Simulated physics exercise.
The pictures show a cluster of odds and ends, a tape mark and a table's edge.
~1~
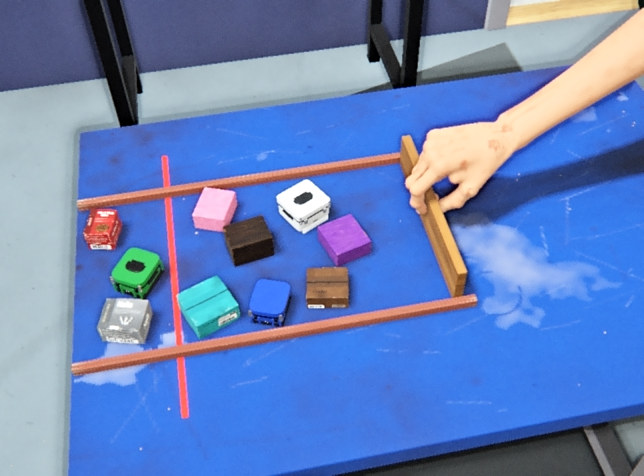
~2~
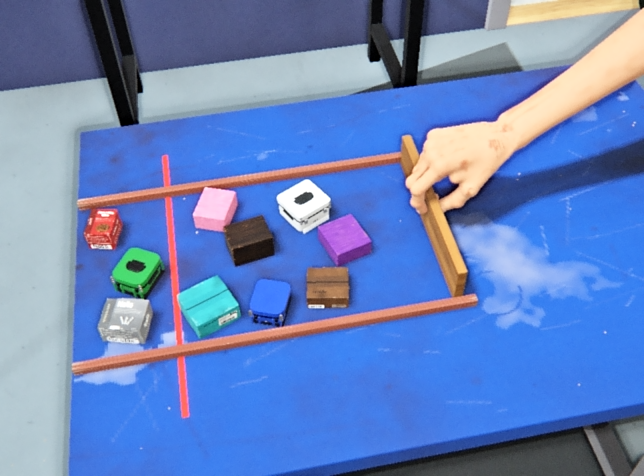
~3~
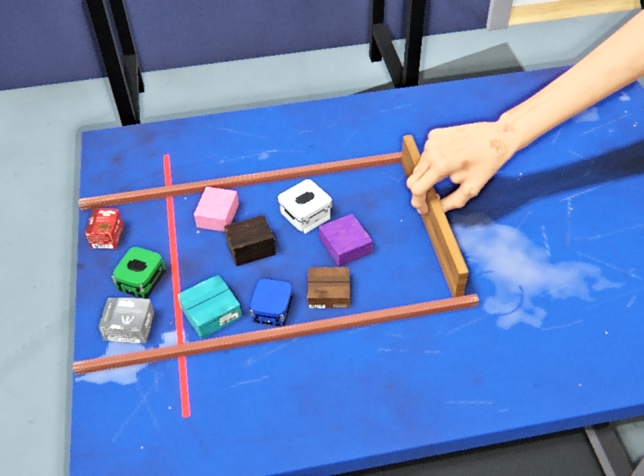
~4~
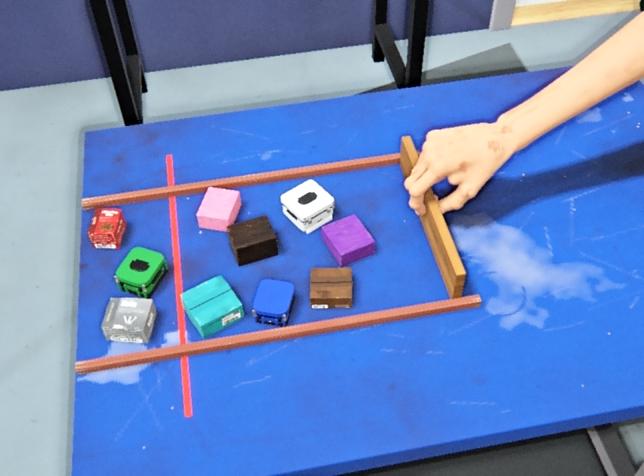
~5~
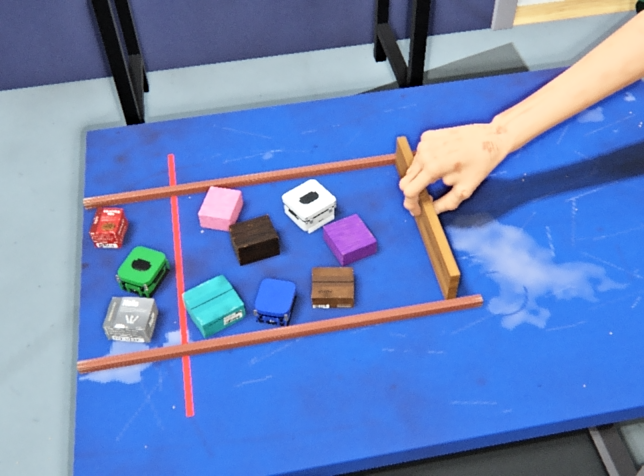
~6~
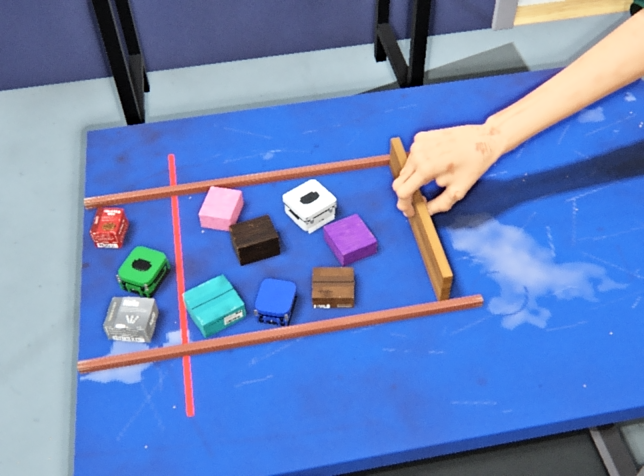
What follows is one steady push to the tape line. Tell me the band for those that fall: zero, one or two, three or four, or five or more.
The number that fall off is one or two.
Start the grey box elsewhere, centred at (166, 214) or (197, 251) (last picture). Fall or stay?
Place by place, it does not fall; comes down.
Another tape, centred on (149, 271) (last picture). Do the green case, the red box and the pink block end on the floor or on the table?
The green case is lost, the red box is lost, the pink block is kept.
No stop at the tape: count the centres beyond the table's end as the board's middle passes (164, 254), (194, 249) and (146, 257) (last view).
In that order 4, 1 and 4.
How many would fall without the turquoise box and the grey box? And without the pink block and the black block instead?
The counts: 0 and 1.
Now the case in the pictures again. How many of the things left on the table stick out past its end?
3 of them.
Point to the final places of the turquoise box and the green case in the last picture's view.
The turquoise box stops around (80, 331); the green case around (83, 290).
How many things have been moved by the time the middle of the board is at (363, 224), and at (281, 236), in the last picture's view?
1 and 7.
Soon after, none off yet; red box at rest near (110, 228); grey box at rest near (132, 319); green case at rest near (144, 272).
After that, none off yet; red box at rest near (110, 228); grey box displaced a little near (113, 324); green case at rest near (144, 272).
In the end, the number that fall off is one or two; gone, grey box.
